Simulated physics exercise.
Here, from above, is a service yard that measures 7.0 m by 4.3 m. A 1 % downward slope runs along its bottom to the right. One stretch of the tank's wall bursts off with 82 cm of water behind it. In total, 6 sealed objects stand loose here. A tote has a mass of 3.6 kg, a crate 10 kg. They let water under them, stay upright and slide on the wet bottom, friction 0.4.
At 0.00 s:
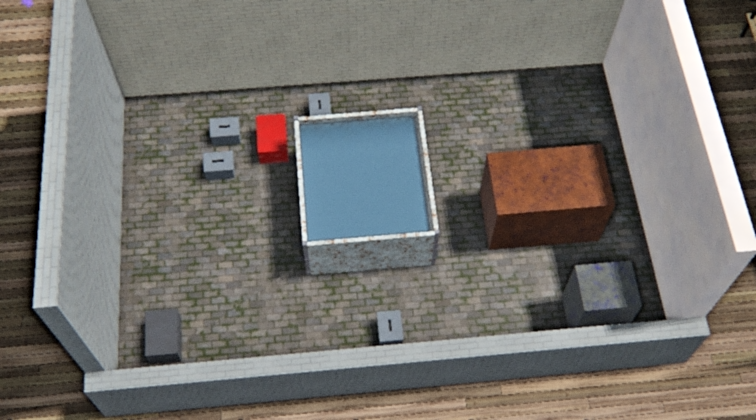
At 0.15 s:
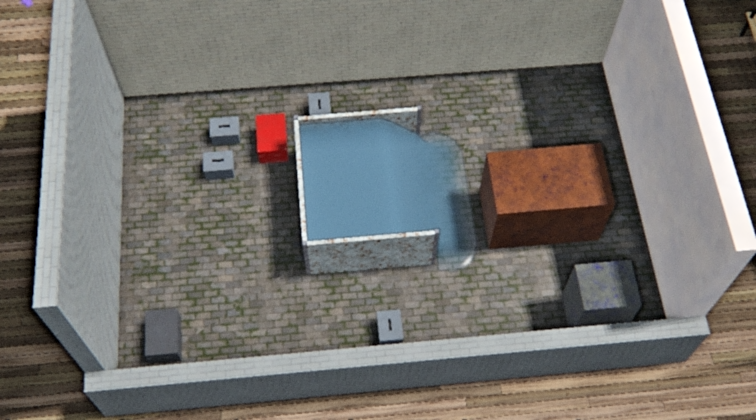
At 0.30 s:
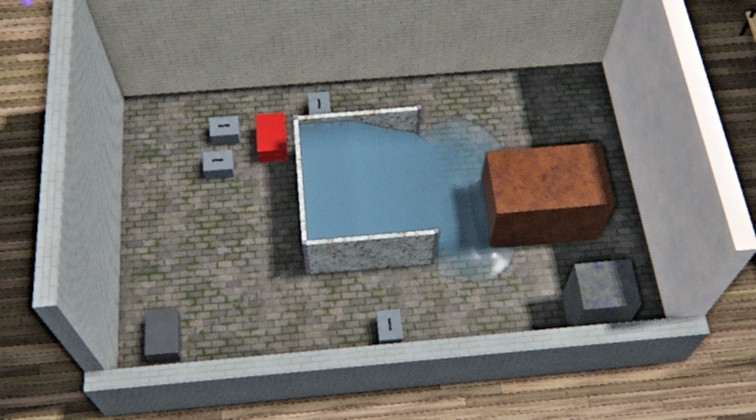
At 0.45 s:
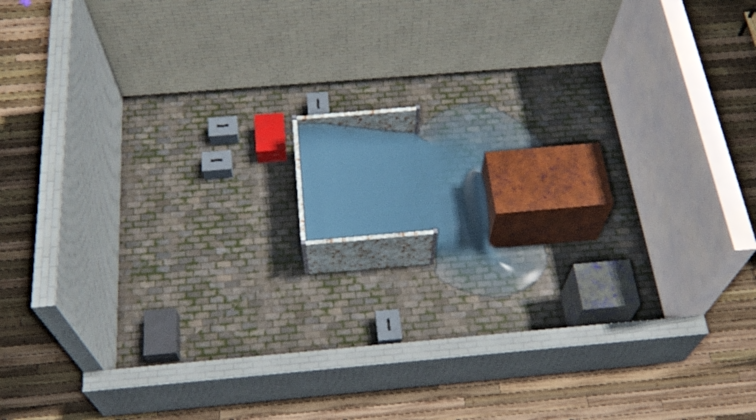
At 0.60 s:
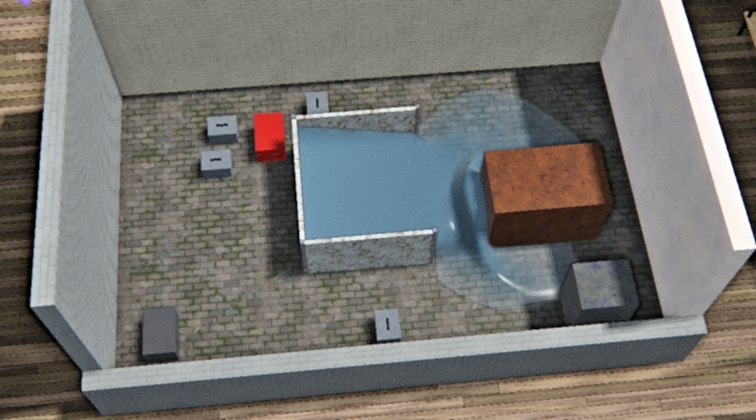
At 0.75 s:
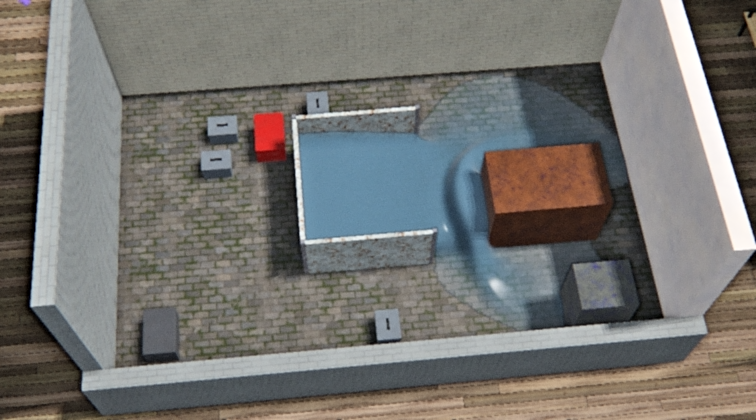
Water pouring from the open right side of a walled tank, spreading around a rust-brown block across a paved yard.
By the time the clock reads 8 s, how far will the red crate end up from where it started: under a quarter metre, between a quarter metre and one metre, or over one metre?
The red crate finishes a quarter to one metre from its start.
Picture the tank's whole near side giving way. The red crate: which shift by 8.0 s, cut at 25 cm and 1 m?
The red crate simply gets swept away.
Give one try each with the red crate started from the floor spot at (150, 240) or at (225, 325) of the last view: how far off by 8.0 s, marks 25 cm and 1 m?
Well, it is shoved partway on the first try and gets swept off on the second.
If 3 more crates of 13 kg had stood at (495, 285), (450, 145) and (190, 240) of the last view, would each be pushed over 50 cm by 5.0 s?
Lab note - in order: Above threshold / above threshold / below threshold.
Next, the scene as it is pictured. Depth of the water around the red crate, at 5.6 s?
Near 3 cm deep.
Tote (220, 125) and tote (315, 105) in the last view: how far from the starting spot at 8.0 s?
Respectively: 40 cm / 250 cm.
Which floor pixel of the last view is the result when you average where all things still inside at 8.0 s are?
Near (184, 167).
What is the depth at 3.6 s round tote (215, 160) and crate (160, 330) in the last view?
Close to 0 and 3 centimetres.
After 1.6 s the red crate is near (269, 131), 0.0 m from its start, aground; 0 afloat.
After 3.6 s the red crate is near (269, 131), 0.0 m from its start, aground; 0 afloat.
After 5.6 s the red crate is near (233, 140), 0.5 m from its start, aground; 2 afloat.
After 8.0 s the red crate is near (237, 143), 0.5 m from its start, afloat; 6 afloat.
